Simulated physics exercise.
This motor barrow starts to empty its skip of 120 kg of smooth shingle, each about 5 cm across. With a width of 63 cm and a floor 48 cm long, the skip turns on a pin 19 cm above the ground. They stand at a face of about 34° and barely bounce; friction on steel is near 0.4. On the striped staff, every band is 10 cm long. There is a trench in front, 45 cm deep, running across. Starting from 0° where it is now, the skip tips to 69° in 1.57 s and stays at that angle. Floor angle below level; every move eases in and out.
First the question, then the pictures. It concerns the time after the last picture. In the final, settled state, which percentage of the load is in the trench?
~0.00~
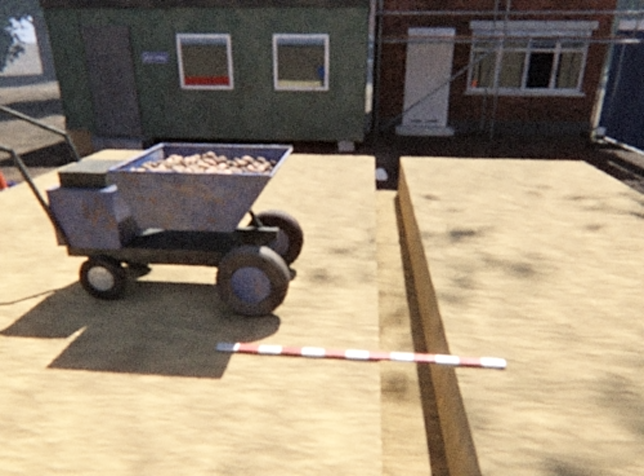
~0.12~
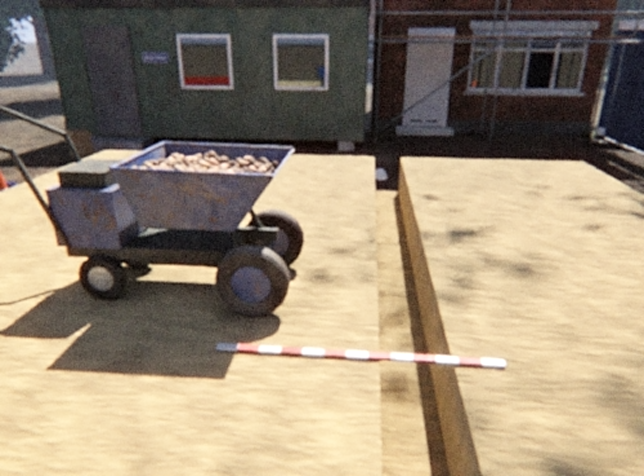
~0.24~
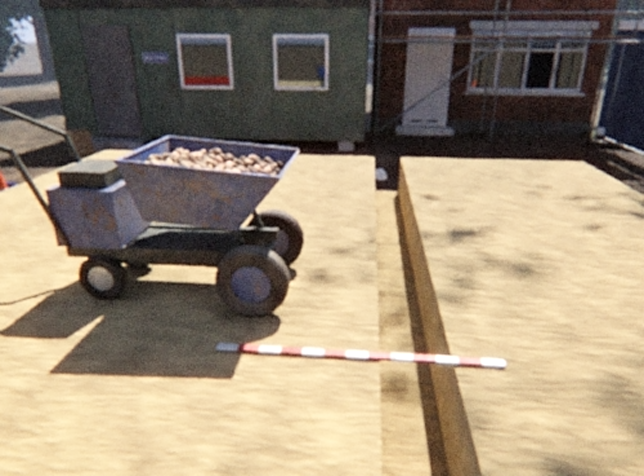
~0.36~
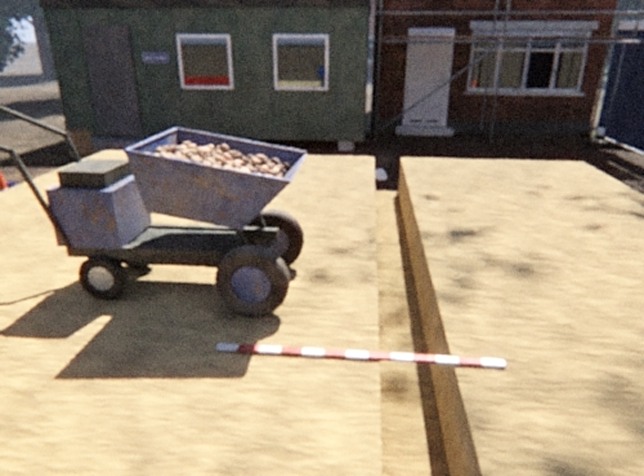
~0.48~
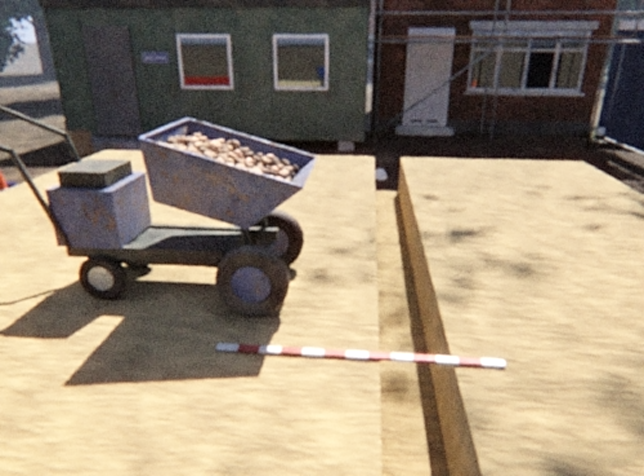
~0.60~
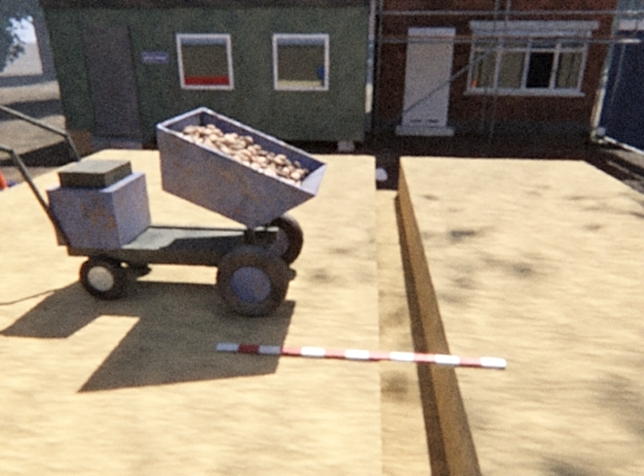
98 per cent is in the trench.
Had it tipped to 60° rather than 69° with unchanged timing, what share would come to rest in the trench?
In that case some 75 per cent.
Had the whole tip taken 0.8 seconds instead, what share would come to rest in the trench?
About 85%.
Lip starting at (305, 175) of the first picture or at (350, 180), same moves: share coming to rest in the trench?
First place roughly 70%, second roughly 20%.
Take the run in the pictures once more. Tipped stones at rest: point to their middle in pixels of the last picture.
Somewhere around (404, 346) in the last picture.
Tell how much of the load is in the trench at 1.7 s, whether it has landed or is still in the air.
About 50 per cent by then.
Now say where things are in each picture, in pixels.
In the first picture, lip at (271, 176), floor tilted 0°, highest stones at (200, 164).
In the second picture, lip at (273, 177), floor tilted 1°, highest stones at (195, 162); the stones move at 0.2 m/s on average.
In the third picture, the skip is at 4°, its lip at (280, 179); the top of the load is at (189, 158); the stones move at 0.3 m/s on average.
In the fourth picture, the skip is at 9°, its lip at (290, 182); the top of the load is at (185, 150); the stones move at 0.4 m/s on average.
In the fifth picture, the skip is at 15°, its lip at (302, 188); the top of the load is at (188, 141); the stones move at 0.5 m/s on average.
In the sixth picture, the skip is at 23°, its lip at (315, 196); the top of the load is at (201, 132); the stones move at 0.6 m/s on average.
After 1.2 s the floor is at 58°; 100 % in the skip; the foremost stones are at (368, 227).
After 1.7 s the floor is at 69°; 49 % in the skip, 2 % short of the trench, 48 % in the trench, 1 % past the trench; the foremost stones are at (447, 282).
After 2.0 s the floor is at 69°; 23 % in the skip, 1 % short of the trench, 73 % in the trench, 2 % past the trench; the foremost stones are at (506, 296).
After 4.0 s the floor is at 69°; 0 % in the skip, 98 % in the trench, 2 % past the trench; the foremost stones are at (536, 298).
